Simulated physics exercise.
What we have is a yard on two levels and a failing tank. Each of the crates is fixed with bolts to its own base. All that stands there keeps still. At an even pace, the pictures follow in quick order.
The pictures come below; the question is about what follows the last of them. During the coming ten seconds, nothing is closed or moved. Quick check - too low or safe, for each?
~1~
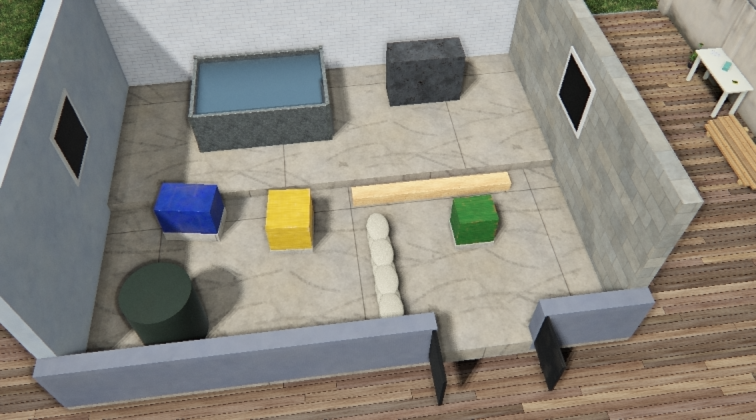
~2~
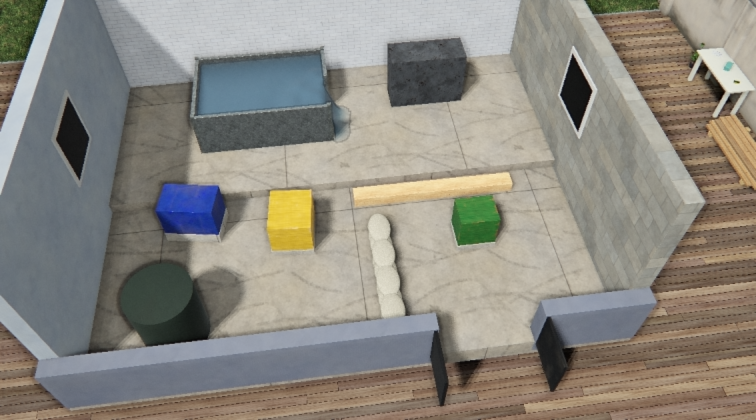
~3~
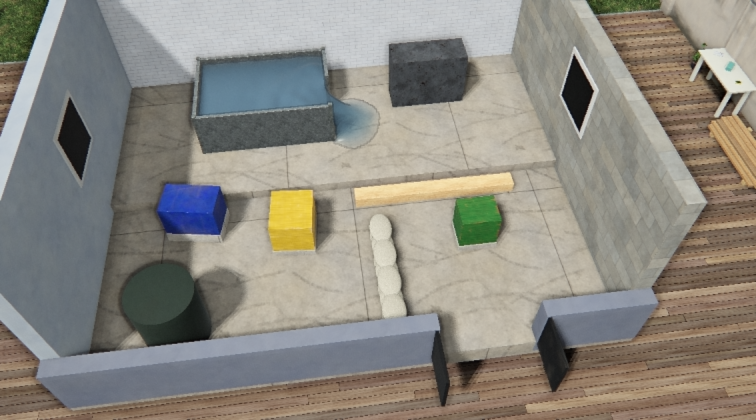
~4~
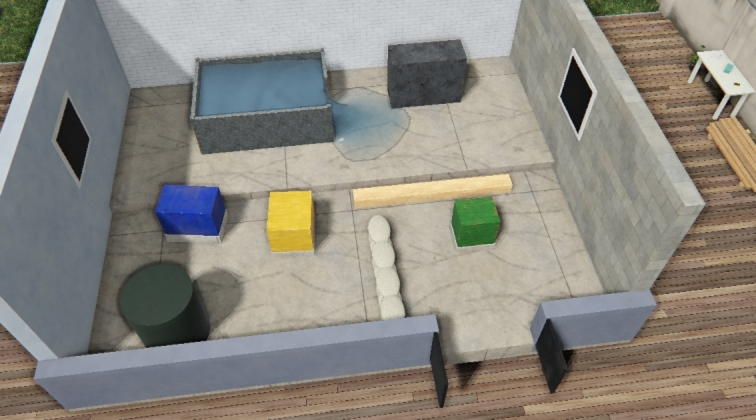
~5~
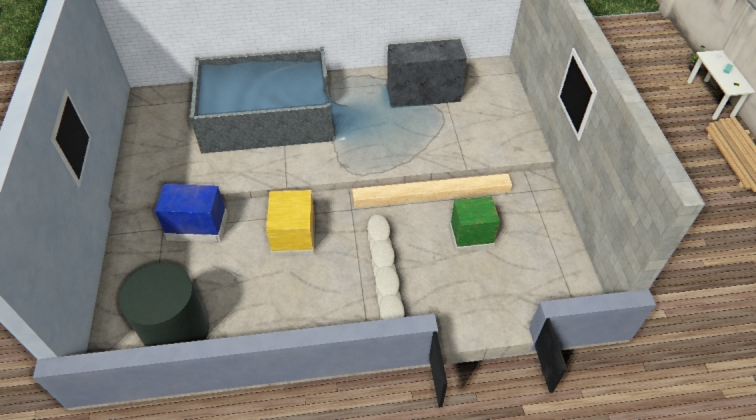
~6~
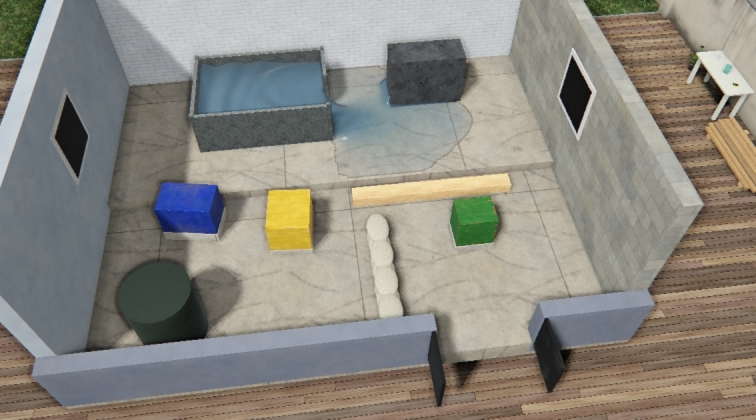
Blue crate safe; yellow crate safe; green crate safe.
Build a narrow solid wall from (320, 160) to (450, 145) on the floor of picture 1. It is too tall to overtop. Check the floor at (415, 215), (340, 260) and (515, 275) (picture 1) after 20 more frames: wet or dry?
The first point comes out unwetted, the next unwetted, the last inundated.
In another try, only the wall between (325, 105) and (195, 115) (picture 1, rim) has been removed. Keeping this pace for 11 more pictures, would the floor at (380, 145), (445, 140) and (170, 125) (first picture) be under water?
Spared, then spared, then spared.
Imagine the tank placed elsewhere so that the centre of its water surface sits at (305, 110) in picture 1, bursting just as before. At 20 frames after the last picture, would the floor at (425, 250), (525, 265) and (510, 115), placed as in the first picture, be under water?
Results in order - left untouched, swamped, swamped.
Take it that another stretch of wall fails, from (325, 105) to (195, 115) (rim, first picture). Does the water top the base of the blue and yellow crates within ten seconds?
Note: Blue crate is overtopped; yellow crate is overtopped.
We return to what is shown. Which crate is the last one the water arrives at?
The blue-painted one, I reckon.
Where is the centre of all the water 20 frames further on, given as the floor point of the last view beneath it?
I'd point to (373, 133).
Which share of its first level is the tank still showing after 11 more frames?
I'd put it close to 58 percent.
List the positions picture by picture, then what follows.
Still water in the open tank at (260, 84), in the first picture.
The front is at (339, 108), out from the gap at (327, 112), in the second picture.
The front is at (375, 114), out from the gap at (329, 115), in the third picture.
The front is at (406, 123), out from the gap at (328, 117), in the fourth picture.
Water pours out at (327, 116) and has run to (439, 122), in the fifth picture.
The front is at (467, 117), out from the gap at (327, 115), in the sixth picture.
A moment on, water covers 20 % of the floor; the blue crate not reached, the yellow crate not reached, the green crate not reached.
Next, water covers 30 % of the floor; the blue crate not reached, the yellow crate not reached, the green crate not reached.
Then, water covers 45 % of the floor; the blue crate not reached, the yellow crate water round its plinth, the green crate water round its plinth.
Later, water covers 60 % of the floor; the blue crate water round its plinth, the yellow crate water round its plinth, the green crate water round its plinth.
In the end, water covers 80 % of the floor; the blue crate stayed above the water, the yellow crate stayed above the water, the green crate stayed above the water.
